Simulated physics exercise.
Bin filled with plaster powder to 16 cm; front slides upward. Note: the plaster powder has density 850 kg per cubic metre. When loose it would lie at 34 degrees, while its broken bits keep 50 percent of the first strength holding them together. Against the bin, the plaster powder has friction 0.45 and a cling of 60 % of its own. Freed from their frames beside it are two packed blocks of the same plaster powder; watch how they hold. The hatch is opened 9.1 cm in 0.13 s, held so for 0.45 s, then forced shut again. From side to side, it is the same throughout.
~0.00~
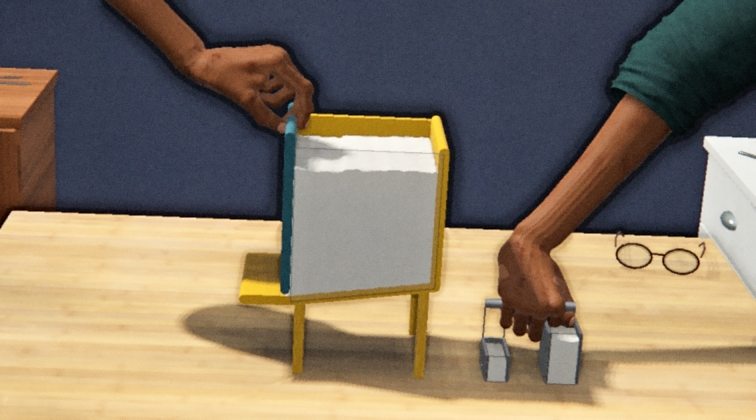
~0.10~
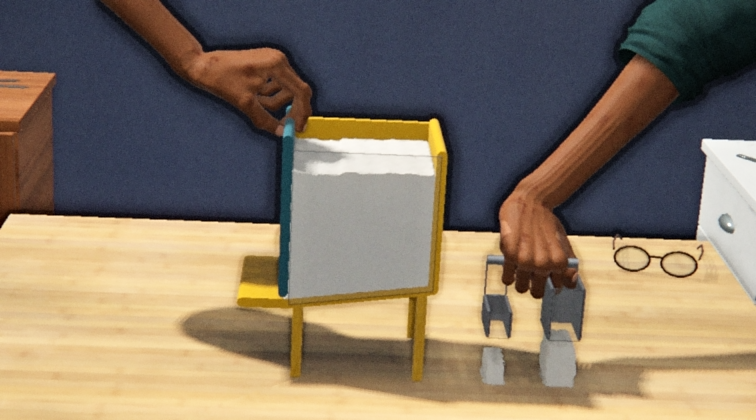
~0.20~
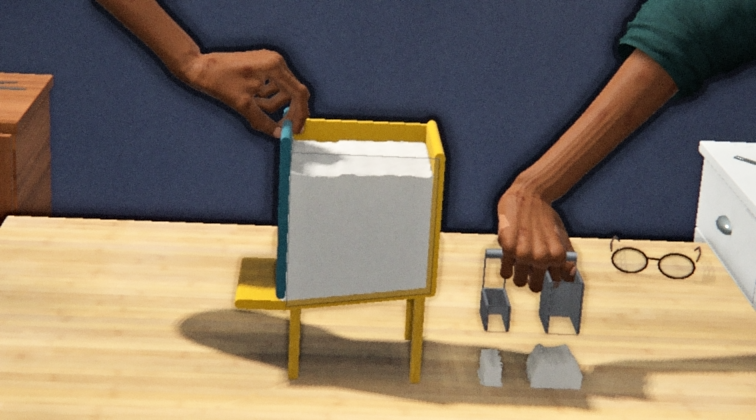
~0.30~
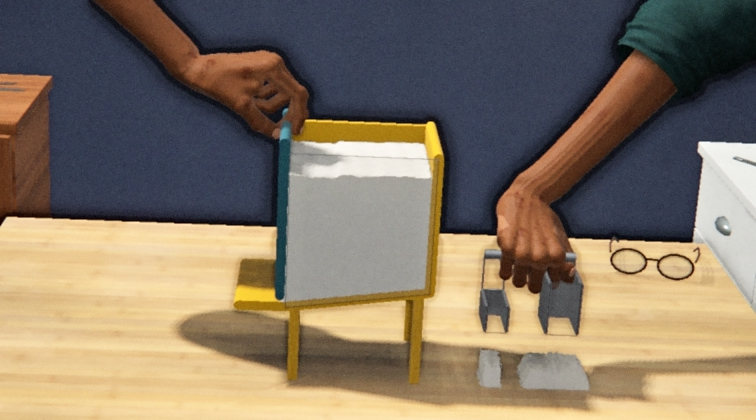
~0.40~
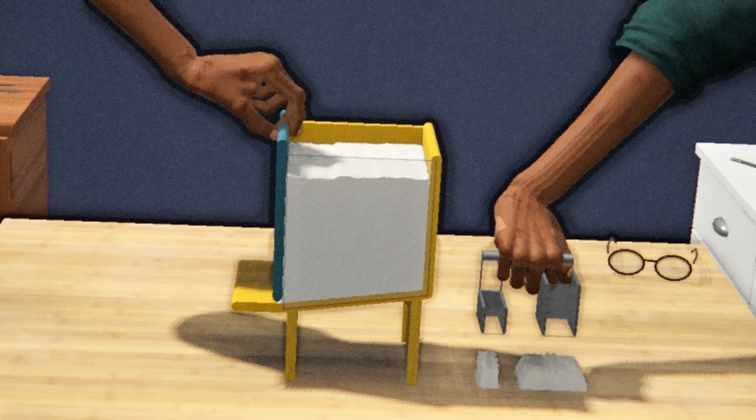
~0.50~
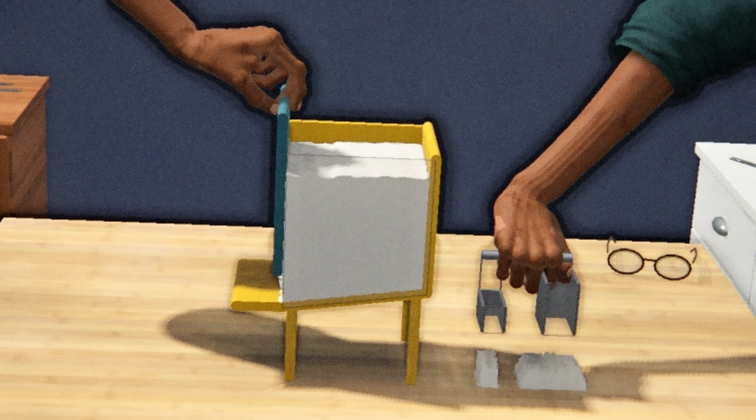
On a wooden table, a hand lifted two small metal holders off white powder blocks, and the larger block slumped into a low heap; then another hand slid the yellow bin's teal hatch slightly upward.
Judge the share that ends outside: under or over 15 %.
The amount lands greater than 15 percent.
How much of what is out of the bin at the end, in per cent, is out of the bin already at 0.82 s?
Reading: Approx. 40 per cent.
After 0.64 s, the hatch is 9.1 cm open and 0 % is out.
After 0.82 s, the hatch is 9.1 cm open and 10 % is out.
After 0.99 s, the hatch is 9.1 cm open and 17 % is out.
After 1.17 s, the hatch is 2.3 cm open and 24 % is out.
After 1.53 s, at the end, the hatch is shut and 24 % is out.
